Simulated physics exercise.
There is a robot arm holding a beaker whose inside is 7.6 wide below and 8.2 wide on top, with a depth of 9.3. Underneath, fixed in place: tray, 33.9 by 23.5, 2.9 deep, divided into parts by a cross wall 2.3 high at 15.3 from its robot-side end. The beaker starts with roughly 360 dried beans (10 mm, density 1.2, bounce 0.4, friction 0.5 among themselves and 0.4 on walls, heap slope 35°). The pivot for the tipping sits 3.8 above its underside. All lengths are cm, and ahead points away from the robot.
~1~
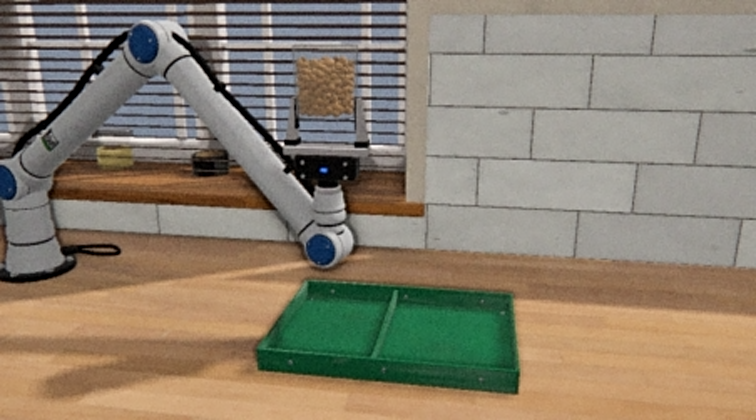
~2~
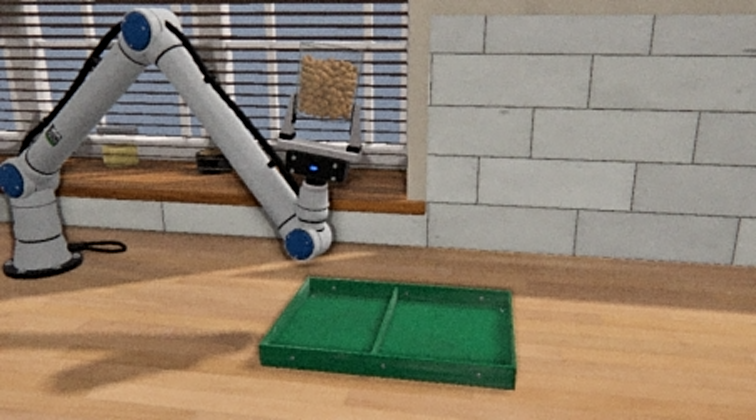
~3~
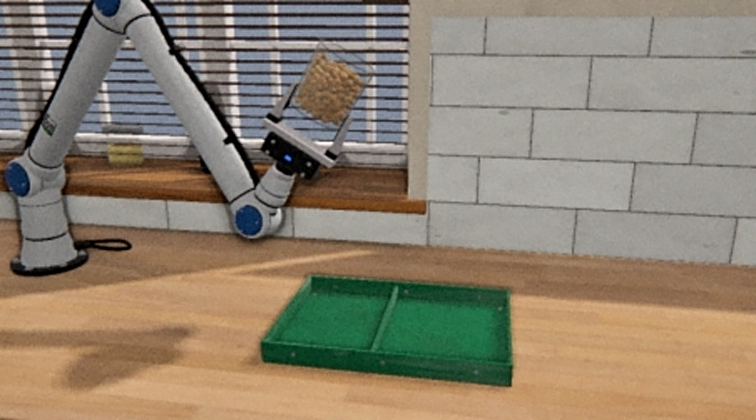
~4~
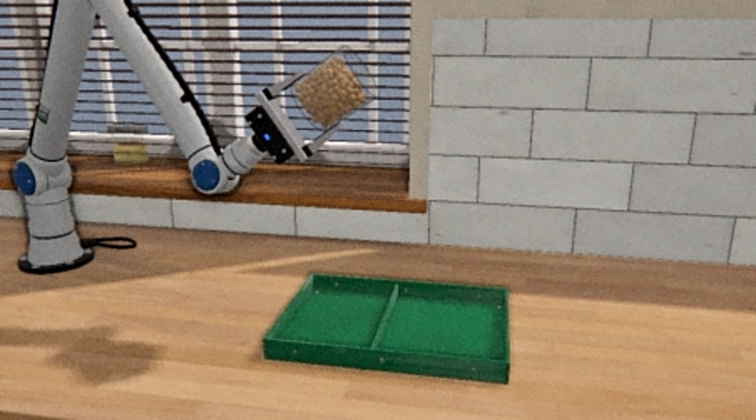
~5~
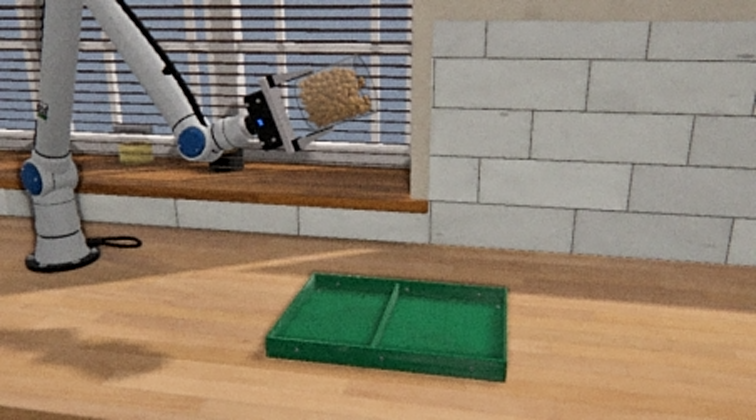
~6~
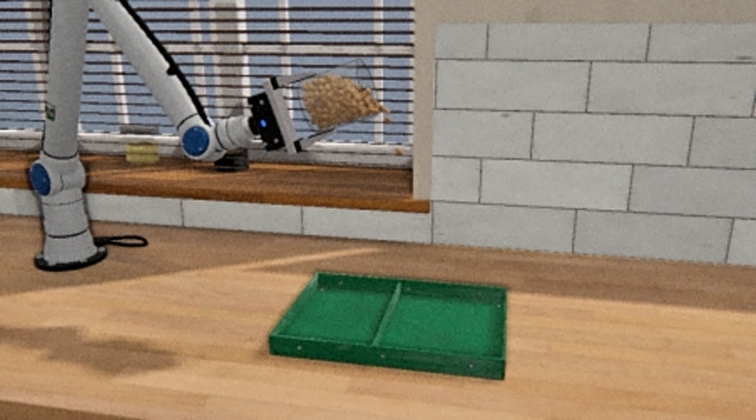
At first, a robot arm holds a clear container of dried beans upright above a wooden counter, behind a green divided tray. The arm then tilts the container steadily to the right until it lies nearly sideways, and the beans slide toward its mouth, with a few emerging at the rim.
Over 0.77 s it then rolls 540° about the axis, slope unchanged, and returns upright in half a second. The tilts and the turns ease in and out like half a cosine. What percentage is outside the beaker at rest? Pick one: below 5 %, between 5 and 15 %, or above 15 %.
It is between 5 and 15 %.
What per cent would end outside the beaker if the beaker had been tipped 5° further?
15 per cent or so.
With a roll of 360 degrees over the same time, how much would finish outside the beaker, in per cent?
Roughly 10 %.
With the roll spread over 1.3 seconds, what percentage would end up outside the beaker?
It would come to around 15 percent.
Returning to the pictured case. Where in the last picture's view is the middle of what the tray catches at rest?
Centre: Close to (427, 327).
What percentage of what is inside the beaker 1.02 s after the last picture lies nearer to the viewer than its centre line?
About 50 percent, I'd say.
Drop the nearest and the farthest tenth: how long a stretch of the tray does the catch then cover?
It spans something like 14 centimetres, give or take.
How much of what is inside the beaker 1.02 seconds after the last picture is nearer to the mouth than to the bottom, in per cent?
I reckon roughly 40 per cent.
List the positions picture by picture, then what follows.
In the first picture, beaker middle at (326, 82), upright; upper third of the load around (325, 70), from x 300 to 350, top at y 60; 358 in the beaker.
In the second picture, beaker middle at (328, 84), tipped 9°; upper third of the load around (328, 71), from x 300 to 355, top at y 60.
In the third picture, beaker middle at (331, 87), tipped 31°; upper third of the load around (329, 75), from x 295 to 360, top at y 55.
In the fourth picture, beaker middle at (334, 91), tipped 55°; upper third of the load around (332, 78), from x 300 to 365, top at y 60.
In the fifth picture, beaker middle at (336, 95), tipped 70°; upper third of the load around (334, 83), from x 300 to 370, top at y 70.
In the sixth picture, beaker middle at (338, 98), tipped 71°; upper third of the load around (331, 89), from x 305 to 400, top at y 75; 354 in the beaker, 4 in flight or on a rim.
Then, 0.51 s after the last picture, tipped 71°, highest piece 41 above the table; 338 in the beaker, 9 in the far-side part, 11 in flight or on a rim.
Then, 1.02 s after the last picture, tipped 36°, highest piece 40 above the table; 330 in the beaker, 24 in the far-side part, 2 on the table or floor, 1 in the robot-side part, 1 in flight or on a rim.
Then, 1.47 s after the last picture, upright, highest piece 42 above the table; 330 in the beaker, 24 in the far-side part, 2 in the robot-side part, 2 on the table or floor.
Then, 2.17 s after the last picture, upright, highest piece 42 above the table; 330 in the beaker, 24 in the far-side part, 2 in the robot-side part, 2 on the table or floor.
Final count, 330 in the beaker, 24 in the far-side part, 2 in the robot-side part, 2 on the table or floor. That is 8 % outside the beaker.
